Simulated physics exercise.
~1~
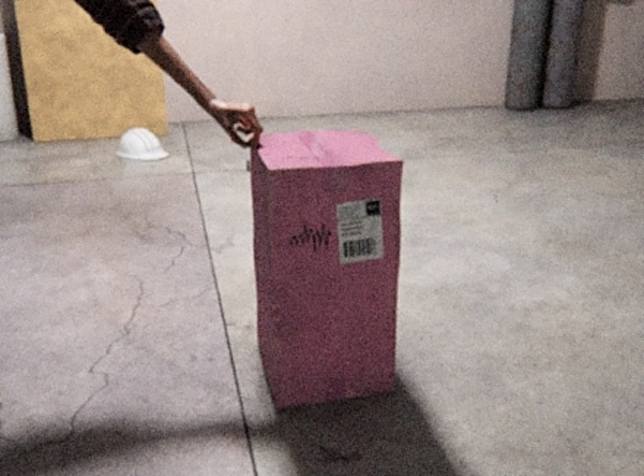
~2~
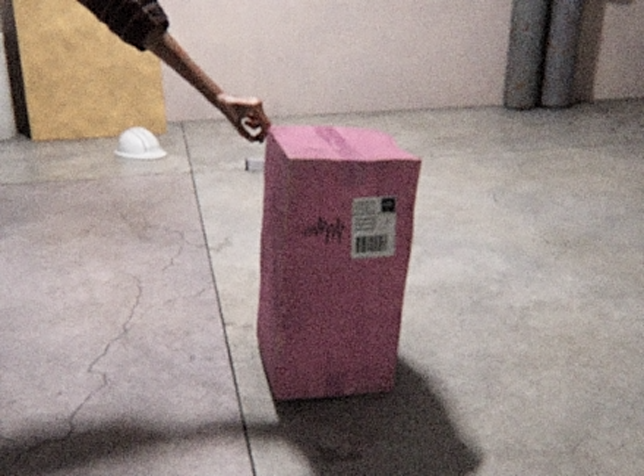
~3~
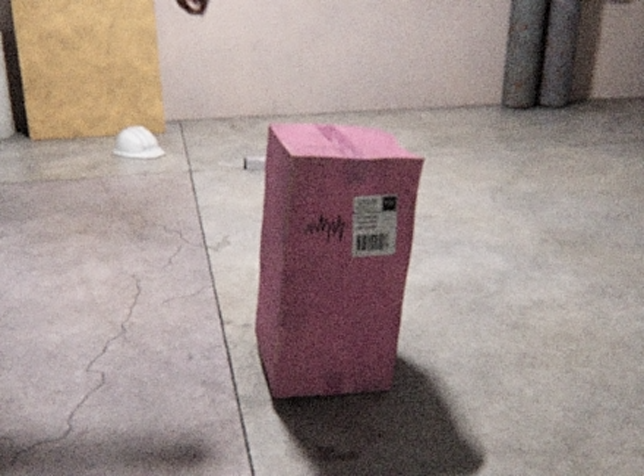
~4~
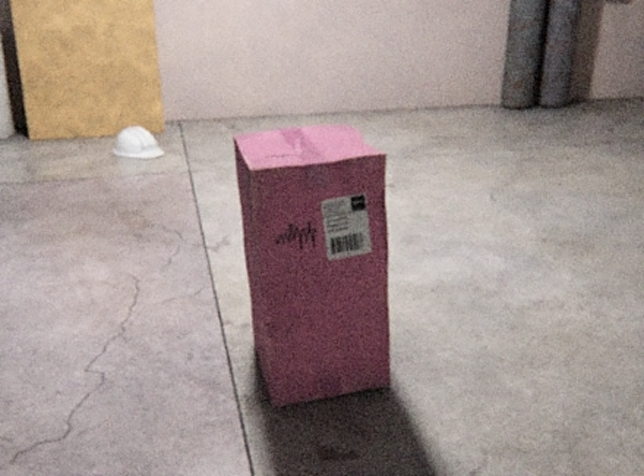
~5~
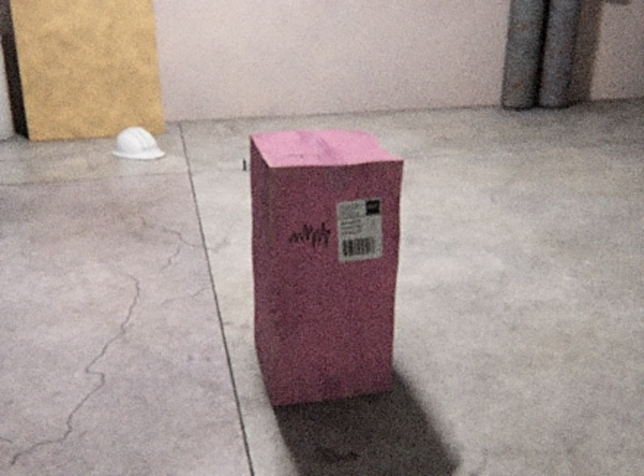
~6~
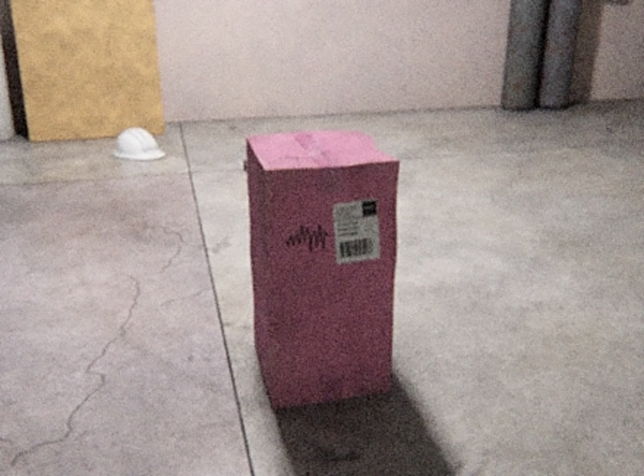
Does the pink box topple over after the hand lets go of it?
No, it rocks back and comes to rest standing upright on its base.
Tall pink box tipping right under a hand's quick shove, then rocking back left and settling upright on the concrete floor.
